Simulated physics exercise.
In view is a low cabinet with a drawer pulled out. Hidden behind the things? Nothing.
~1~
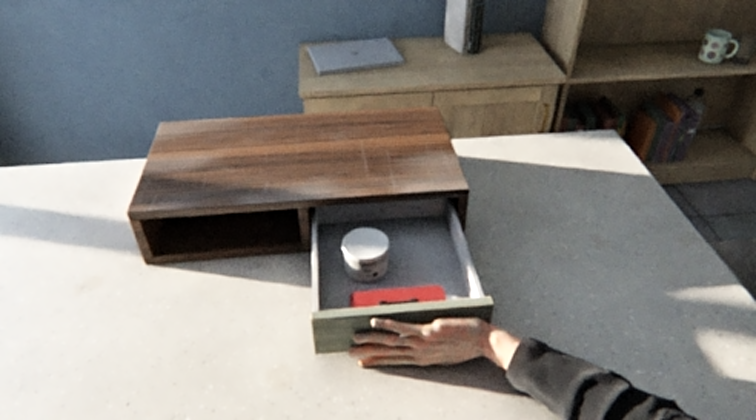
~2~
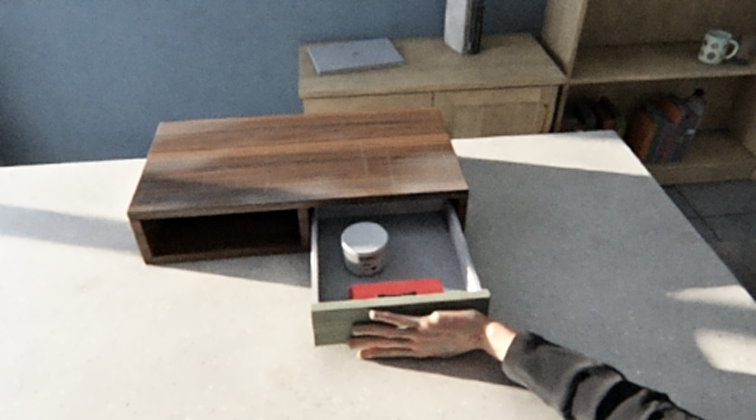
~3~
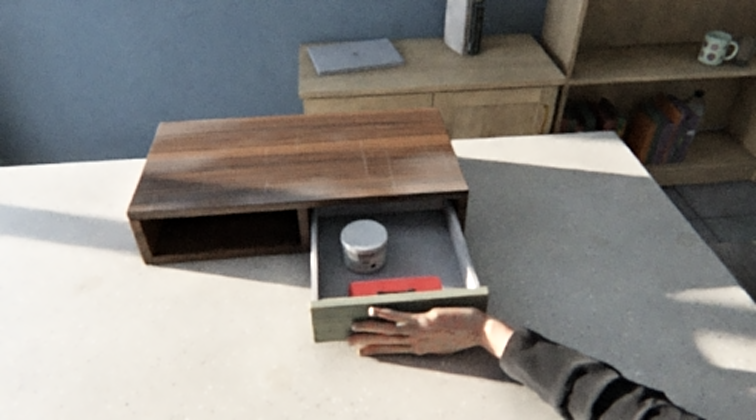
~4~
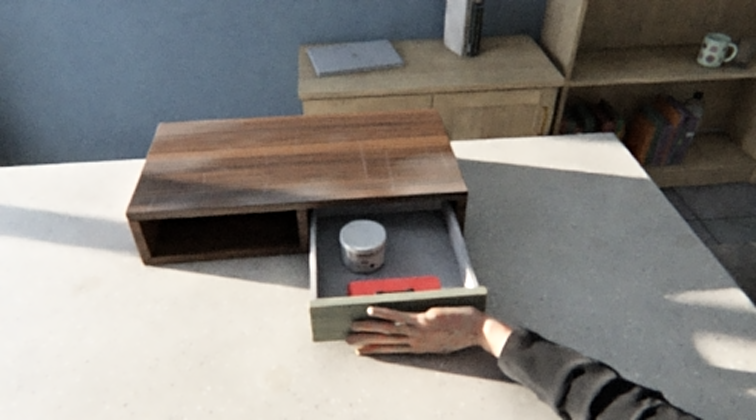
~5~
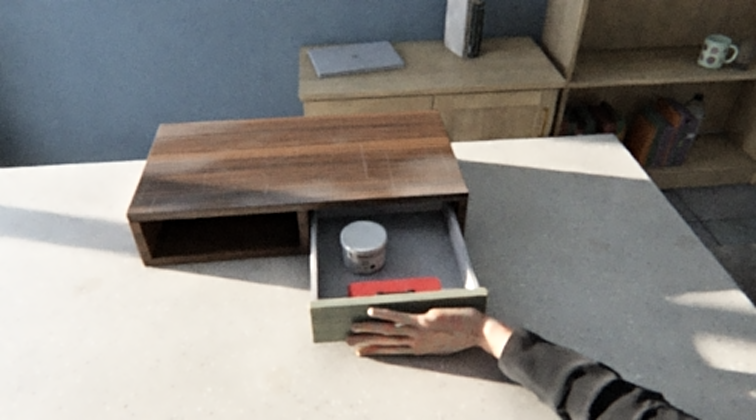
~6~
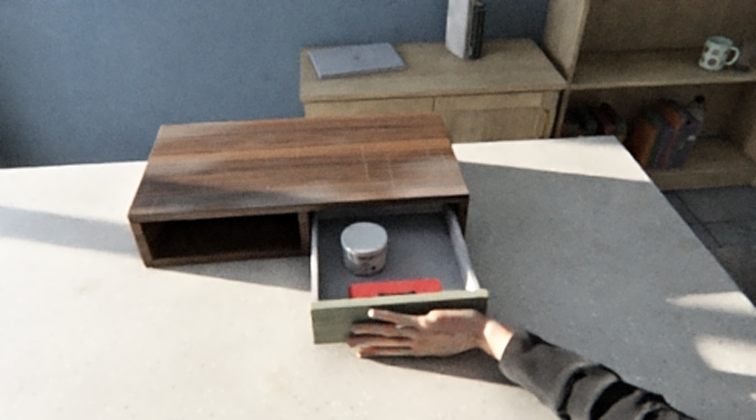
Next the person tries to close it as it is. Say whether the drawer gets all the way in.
It travels the whole way.
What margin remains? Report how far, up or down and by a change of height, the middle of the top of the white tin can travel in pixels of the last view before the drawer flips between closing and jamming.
Some 8 pixels, up.
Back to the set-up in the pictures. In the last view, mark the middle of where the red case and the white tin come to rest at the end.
The red case ends at (381, 212) and the white tin at (356, 174).
Then, 0.38 s after the last picture, drawer starting in.
Then, 0.64 s after the last picture, drawer about half in.
Then, 0.84 s after the last picture, drawer nearly in.
At rest, the drawer shuts flush.
